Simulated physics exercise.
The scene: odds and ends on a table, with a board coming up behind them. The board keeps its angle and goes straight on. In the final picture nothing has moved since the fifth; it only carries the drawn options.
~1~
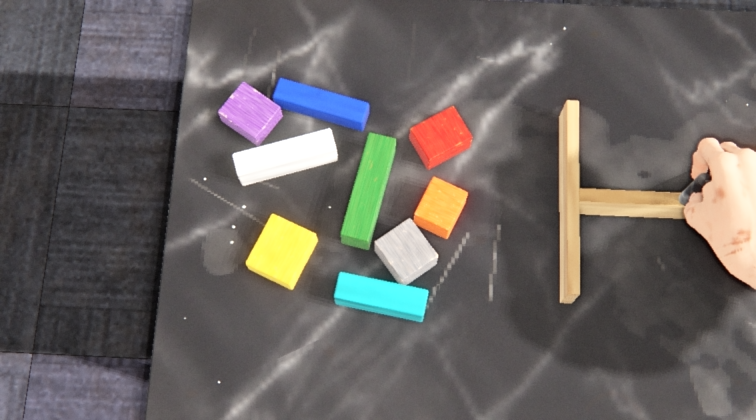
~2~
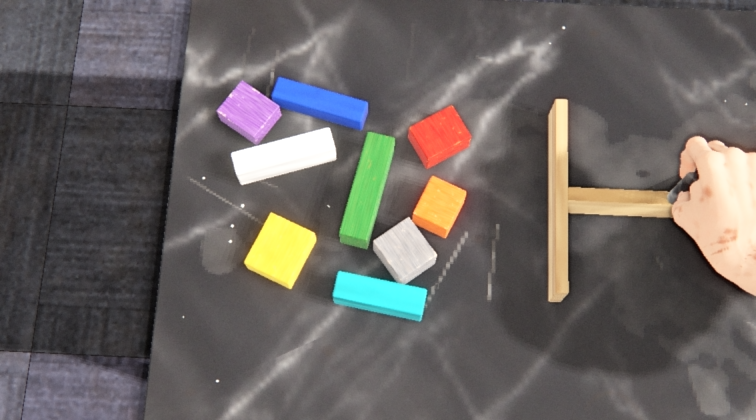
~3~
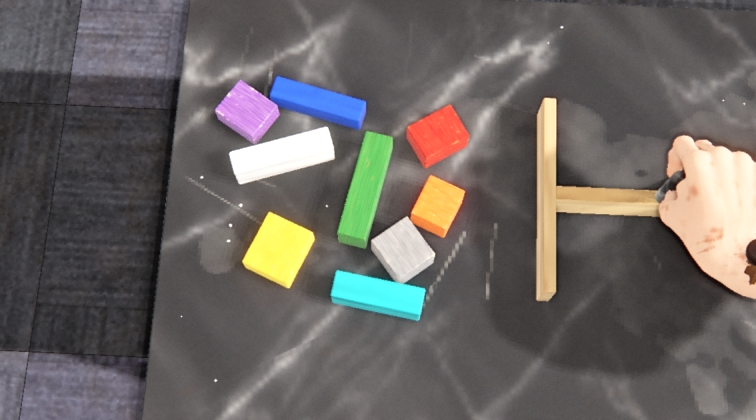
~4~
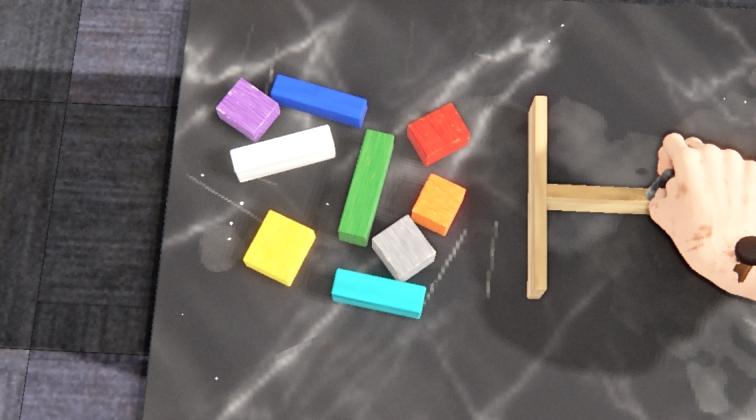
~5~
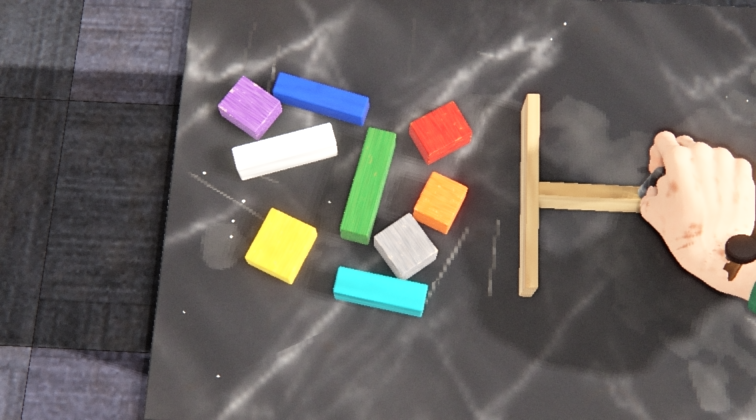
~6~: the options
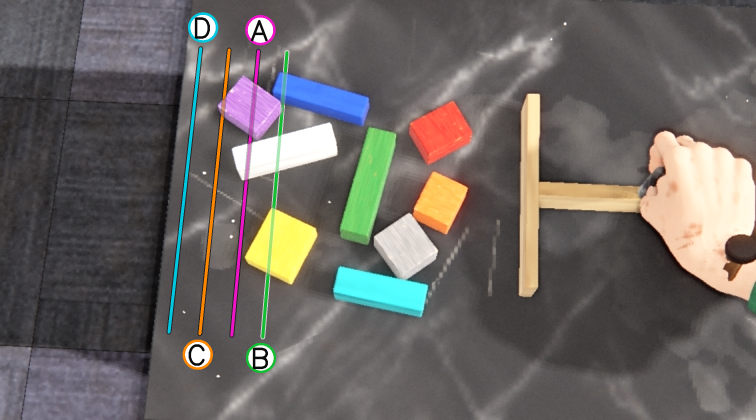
To begin with, nine coloured blocks and sticks lie scattered on a dark marbled surface, while a hand at the right grips a T-shaped wooden tool. The hand slides the tool a short way left, narrowing the gap to the pieces, which stay in place, untouched.
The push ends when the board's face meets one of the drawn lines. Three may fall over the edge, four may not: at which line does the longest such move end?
As far as mark A.
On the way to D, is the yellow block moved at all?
Yes.
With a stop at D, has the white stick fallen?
Yes.
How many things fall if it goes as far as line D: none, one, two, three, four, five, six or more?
By then, six or more.
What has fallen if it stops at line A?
The white stick goes over.
On the copy, A at (246, 187); B at (275, 189); C at (215, 186); D at (186, 184).
On A. First, board (429, 183); red block (395, 125); grey block (387, 252).
Then, board (326, 178); white stick (204, 164); purple block (228, 100).
Finally, board (246, 174); white stick over the edge; purple block (183, 88); one fallen.
By contrast, B is within the limit but short; C drops four; D drops seven.
